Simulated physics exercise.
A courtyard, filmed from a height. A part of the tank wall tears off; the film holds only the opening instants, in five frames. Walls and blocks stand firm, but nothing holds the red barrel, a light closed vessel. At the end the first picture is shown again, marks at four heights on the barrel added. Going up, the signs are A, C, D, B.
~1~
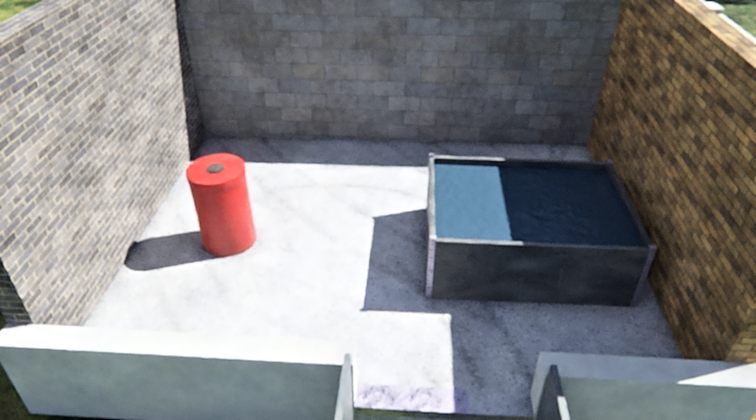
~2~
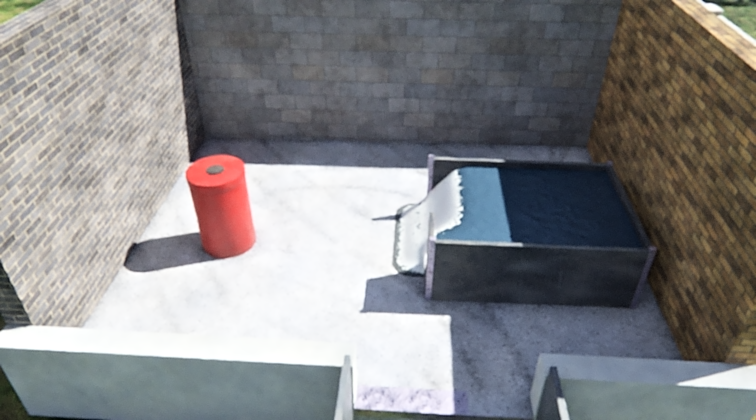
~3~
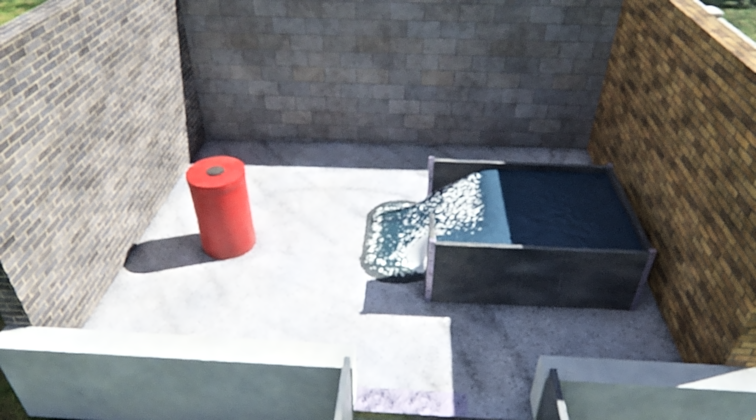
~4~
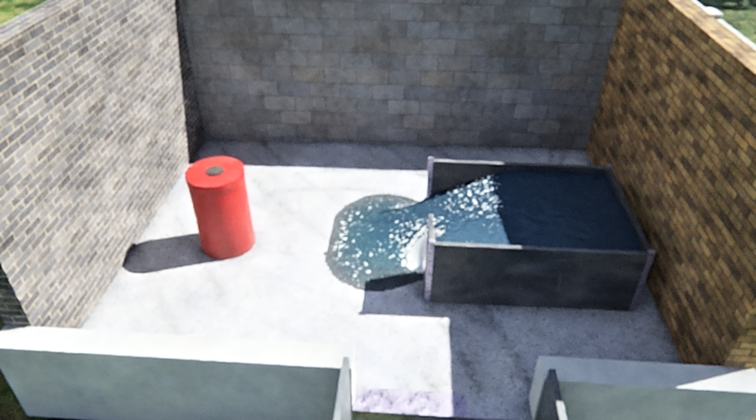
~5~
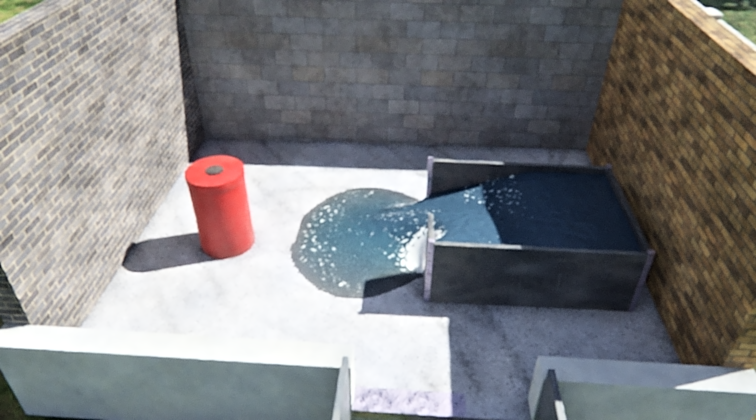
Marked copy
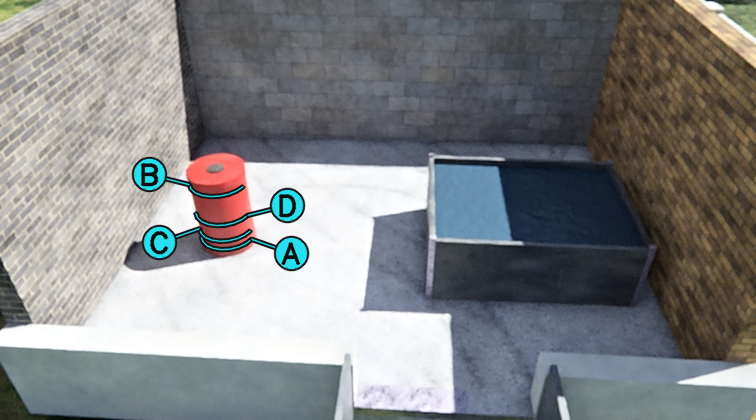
Water pouring from the open left side of a raised tank and spreading leftward across a walled yard with a red barrel.
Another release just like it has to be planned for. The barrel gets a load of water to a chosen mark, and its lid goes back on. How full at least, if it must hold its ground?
Use level D.
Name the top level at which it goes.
It is C.
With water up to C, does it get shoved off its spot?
Yes.
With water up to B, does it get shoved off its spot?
No, not at all.
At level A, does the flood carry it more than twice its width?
Yes.
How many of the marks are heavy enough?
Two of them.
On the marked copy, A at (221, 249); B at (210, 196); C at (219, 241); D at (216, 225); from the bottom up A, C, D, B.
If A is chosen, it is pushed about 4 times its own width away.
If B is chosen, it does not move.
If C is chosen, it is pushed about its own width away.
If D is chosen, it does not move.
